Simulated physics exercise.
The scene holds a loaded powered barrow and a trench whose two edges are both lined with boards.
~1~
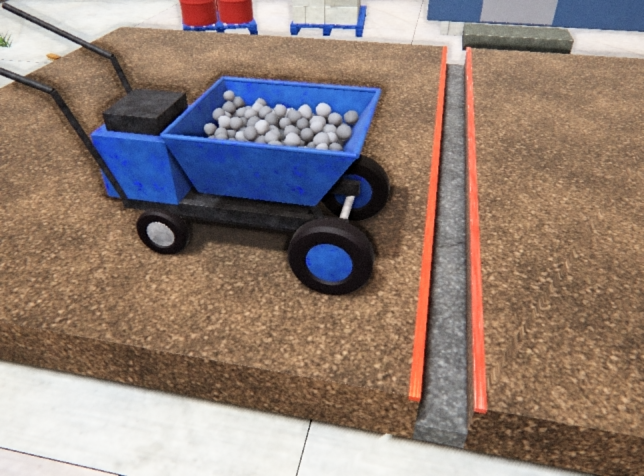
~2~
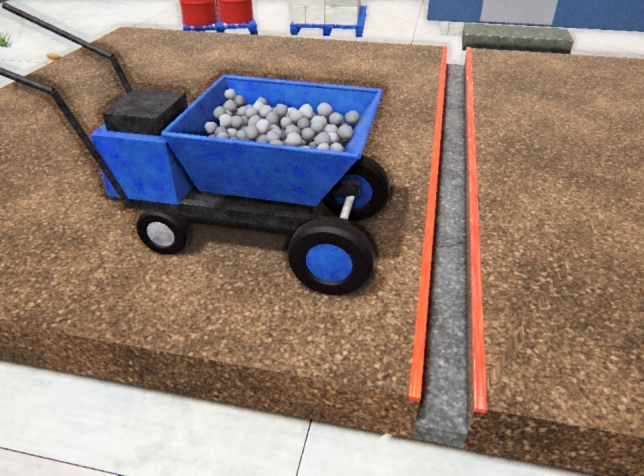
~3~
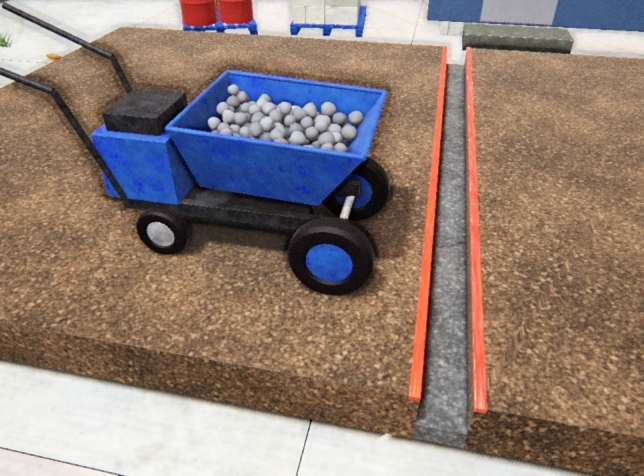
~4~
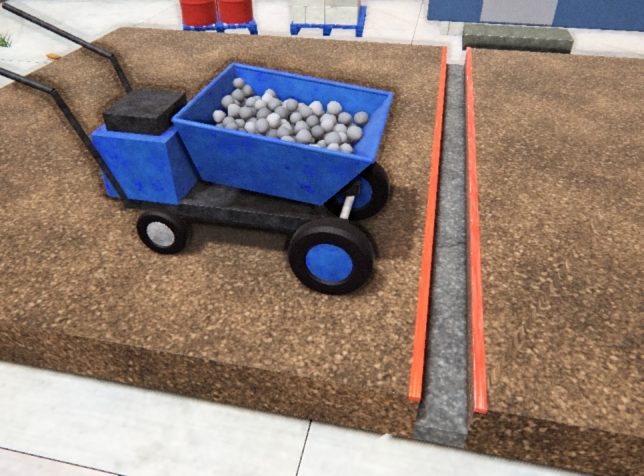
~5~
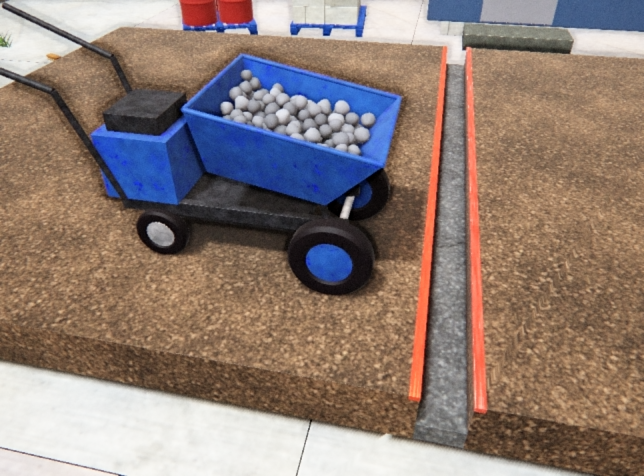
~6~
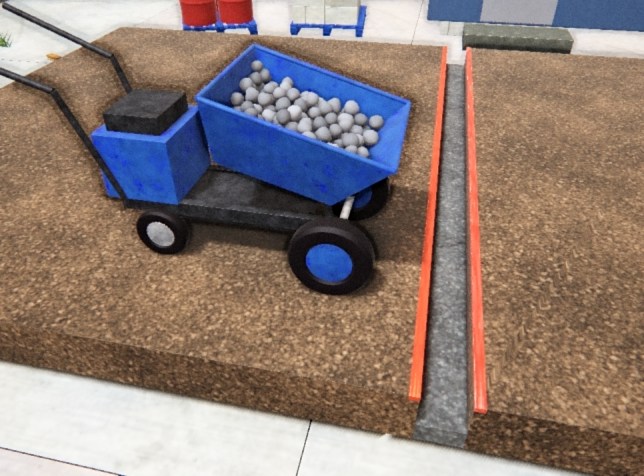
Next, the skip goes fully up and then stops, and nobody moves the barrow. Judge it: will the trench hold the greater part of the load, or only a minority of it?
The trench never gets most of the load.
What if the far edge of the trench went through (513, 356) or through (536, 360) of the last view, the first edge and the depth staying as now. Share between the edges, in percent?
You'd get 70 in a hundred the first time and 90 in a hundred the second.
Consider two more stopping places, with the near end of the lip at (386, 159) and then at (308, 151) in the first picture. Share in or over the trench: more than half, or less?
Trial 1 falls short of half, trial 2 exceeds half.
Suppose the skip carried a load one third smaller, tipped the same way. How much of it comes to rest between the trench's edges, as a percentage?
Close to 30 in a hundred.
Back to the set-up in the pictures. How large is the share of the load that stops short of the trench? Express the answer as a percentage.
Close to 0 in a hundred.
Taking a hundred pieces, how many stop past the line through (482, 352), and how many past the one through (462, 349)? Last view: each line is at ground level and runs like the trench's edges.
Respectively 70 and 80 percent.
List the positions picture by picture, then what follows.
The first frame shows lip of the skip at (356, 156), level; top of the load at (271, 120), round cobbles; first edge of the trench at (420, 341); far edge at (479, 351), the trench under half as wide as the skip, and about as deep as wide.
The second frame shows lip of the skip at (358, 156), level; top of the load at (273, 132).
The third frame shows lip of the skip at (363, 158), tipped barely; top of the load at (275, 117).
The fourth frame shows lip of the skip at (372, 161), tipped a little; top of the load at (267, 117).
The fifth frame shows lip of the skip at (382, 165), tipped a little; top of the load at (274, 112).
The sixth frame shows lip of the skip at (394, 172), tipped clearly; top of the load at (265, 99); first edge of the trench at (420, 341); far edge at (479, 351).
Soon after the last picture, skip tipped steeply; all in the skip.
A little later, skip tipped right over; most in the skip; a stray few in or heaped over the trench; a small part beyond it; a small part falling.
Later still, skip tipped right over; a small part in the skip; about a quarter in or heaped over the trench; about two thirds beyond it.
By the end, skip tipped right over; about a third in or heaped over the trench; about two thirds beyond it.
